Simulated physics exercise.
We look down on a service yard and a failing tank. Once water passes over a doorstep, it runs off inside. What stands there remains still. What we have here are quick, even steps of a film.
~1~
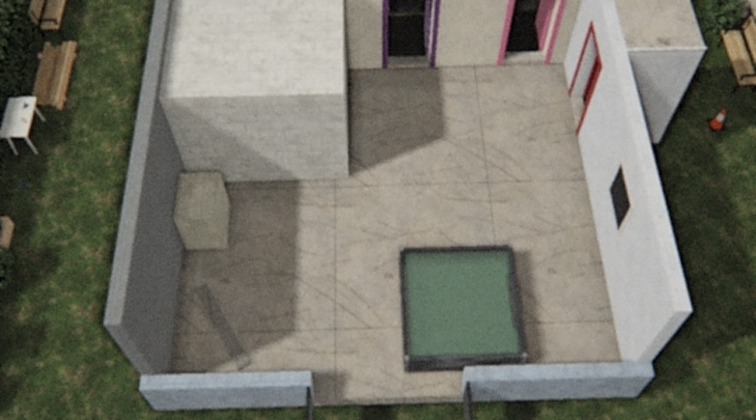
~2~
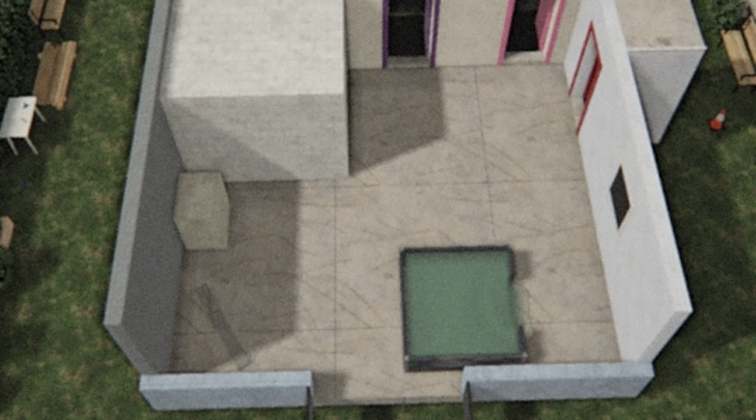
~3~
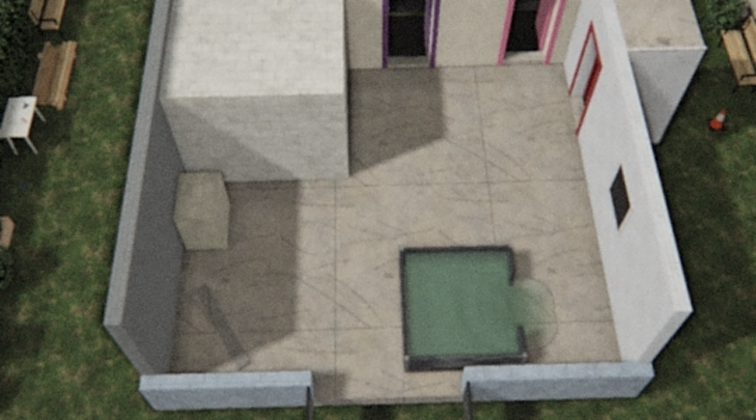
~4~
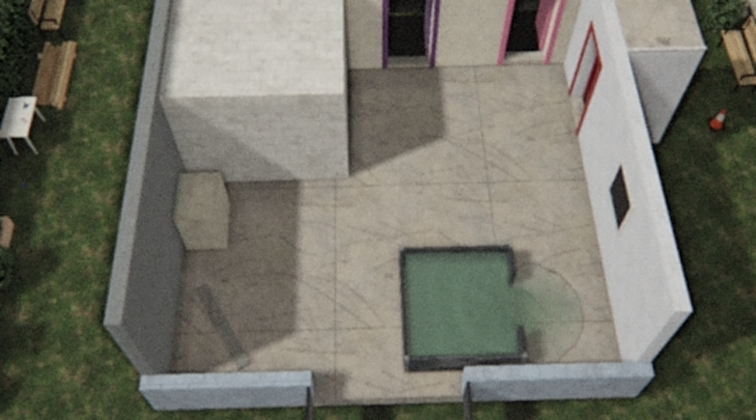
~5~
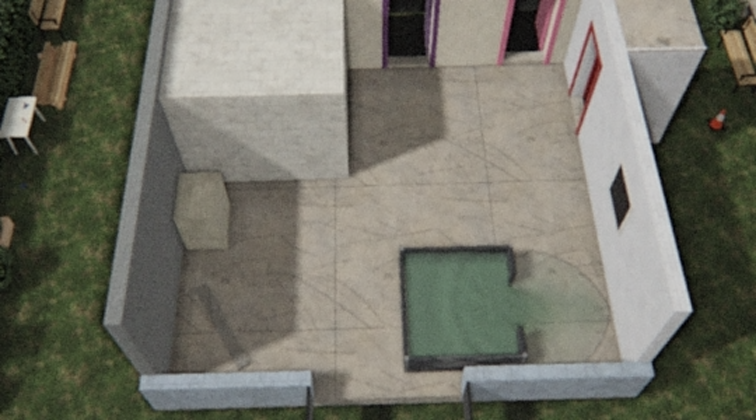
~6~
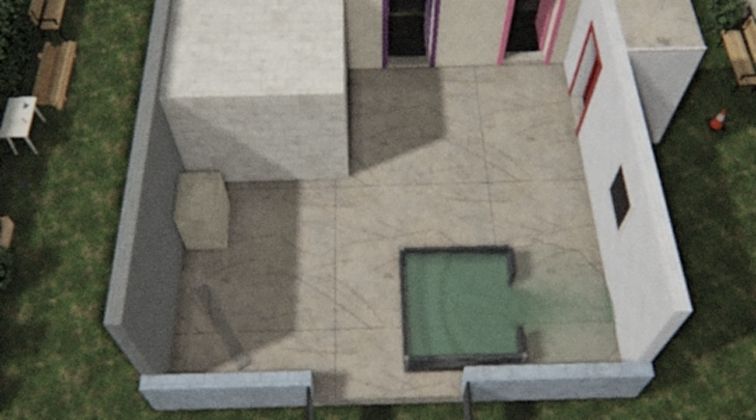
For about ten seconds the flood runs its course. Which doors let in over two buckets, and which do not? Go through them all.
My prediction: The purple door is going to be at or under the line; the pink door is going to be at or under the line; the red door is going to be at or under the line.
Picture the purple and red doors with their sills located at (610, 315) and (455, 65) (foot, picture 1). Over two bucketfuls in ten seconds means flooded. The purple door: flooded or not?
Well, the purple door crosses the line.
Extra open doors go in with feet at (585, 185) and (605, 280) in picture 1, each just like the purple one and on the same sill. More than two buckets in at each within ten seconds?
First falls short, then exceeds it.
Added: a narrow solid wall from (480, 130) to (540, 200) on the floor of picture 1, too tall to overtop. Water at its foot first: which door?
It is the red door.
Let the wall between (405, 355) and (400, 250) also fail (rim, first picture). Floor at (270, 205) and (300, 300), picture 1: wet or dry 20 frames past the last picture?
Point one reached; point two reached.
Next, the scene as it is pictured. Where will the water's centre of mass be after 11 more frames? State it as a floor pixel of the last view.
About (506, 307) in the last view.
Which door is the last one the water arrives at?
Last in line is the door marked purple.
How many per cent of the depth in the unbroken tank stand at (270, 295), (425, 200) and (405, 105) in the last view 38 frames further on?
Estimate: 0, 2, 6 %.
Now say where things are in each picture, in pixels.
Still water in the water tank at (460, 302), in the first frame.
Water pours out at (512, 309) and has run to a hidden place, in the second frame.
Water pours out at (512, 310) and has run to (549, 335), in the third frame.
The front is at (578, 325), out from the gap at (512, 309), in the fourth frame.
The front is at (605, 321), out from the gap at (512, 309), in the fifth frame.
The front is at (616, 343), out from the gap at (512, 309), in the sixth frame.
A moment on, water covers 10 % of the floor; the purple door not reached, the pink door not reached, the red door not reached.
Next, water covers 15 % of the floor; the purple door not reached, the pink door not reached, the red door not reached.
Then, water covers 35 % of the floor; the purple door not reached, the pink door wet at the sill, nothing in, the red door wet at the sill, nothing in.
Later, water covers 50 % of the floor; the purple door wet at the sill, nothing in, the pink door wet at the sill, nothing in, the red door wet at the sill, nothing in.
In the end, water covers 60 % of the floor; the purple door wet at the sill, nothing in, the pink door wet at the sill, nothing in, the red door under two buckets in.
